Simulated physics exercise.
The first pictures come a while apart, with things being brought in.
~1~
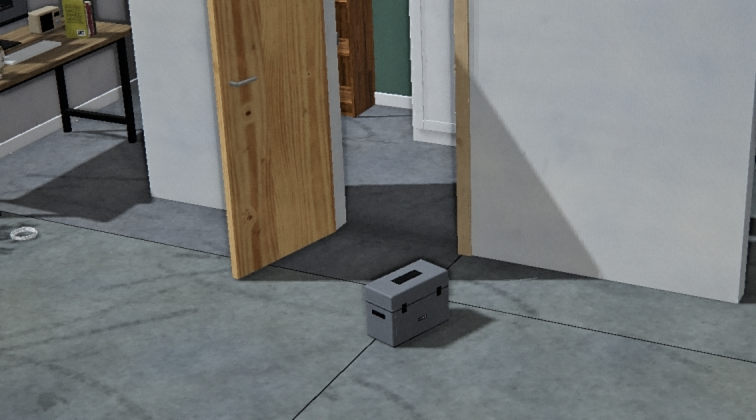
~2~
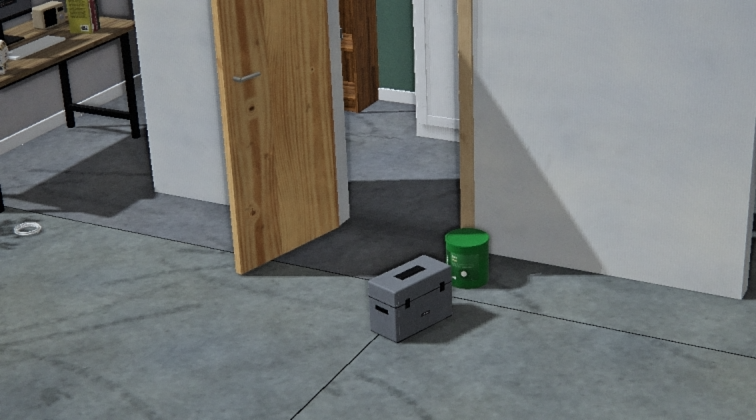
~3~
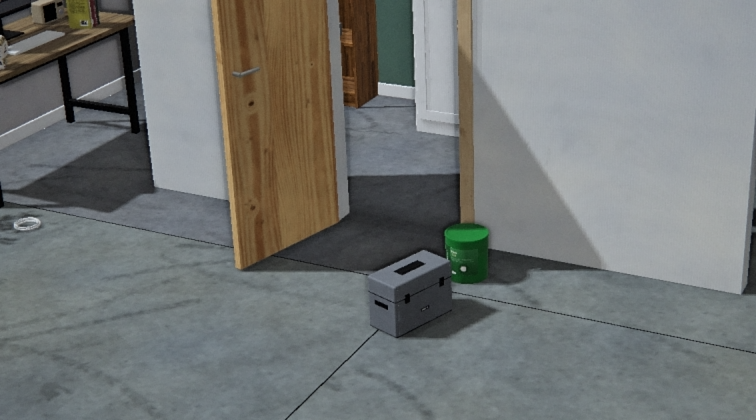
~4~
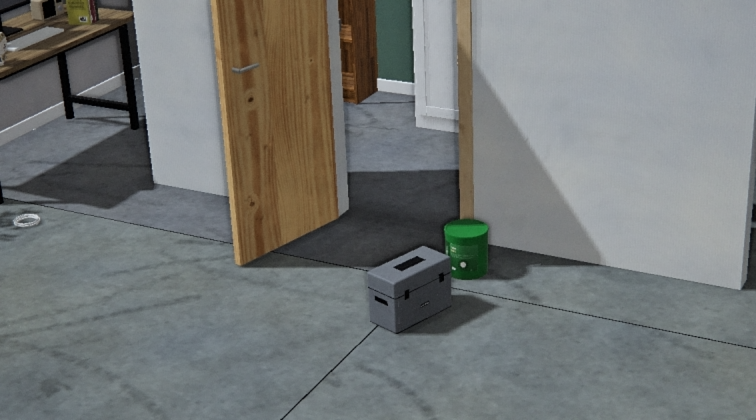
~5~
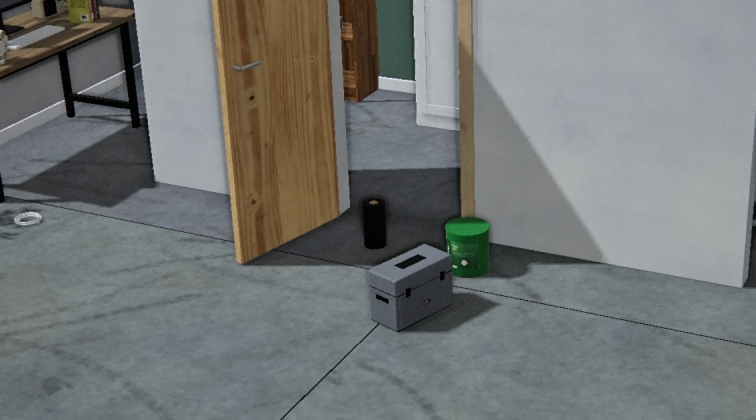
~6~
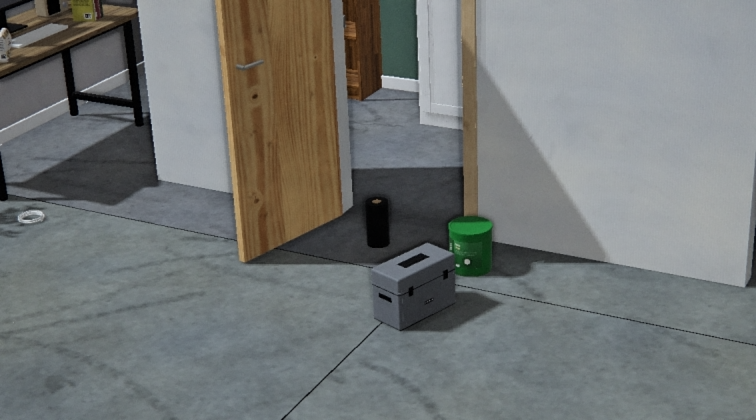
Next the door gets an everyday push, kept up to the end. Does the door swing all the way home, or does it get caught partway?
It swings all the way home.
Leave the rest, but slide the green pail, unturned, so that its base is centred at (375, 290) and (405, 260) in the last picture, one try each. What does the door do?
Try 1 - swings fully home; try 2 - gets caught.
Then, 1.70 s later than the last frame, door 53° open.
Then, 2.50 s later than the last frame, door 23° open; black roll moved about its own width near (403, 216).
When it is over, door 0° open; moved from the start, black roll; the other 2 as before. End places, in pixels of the last picture, black roll near (426, 203).
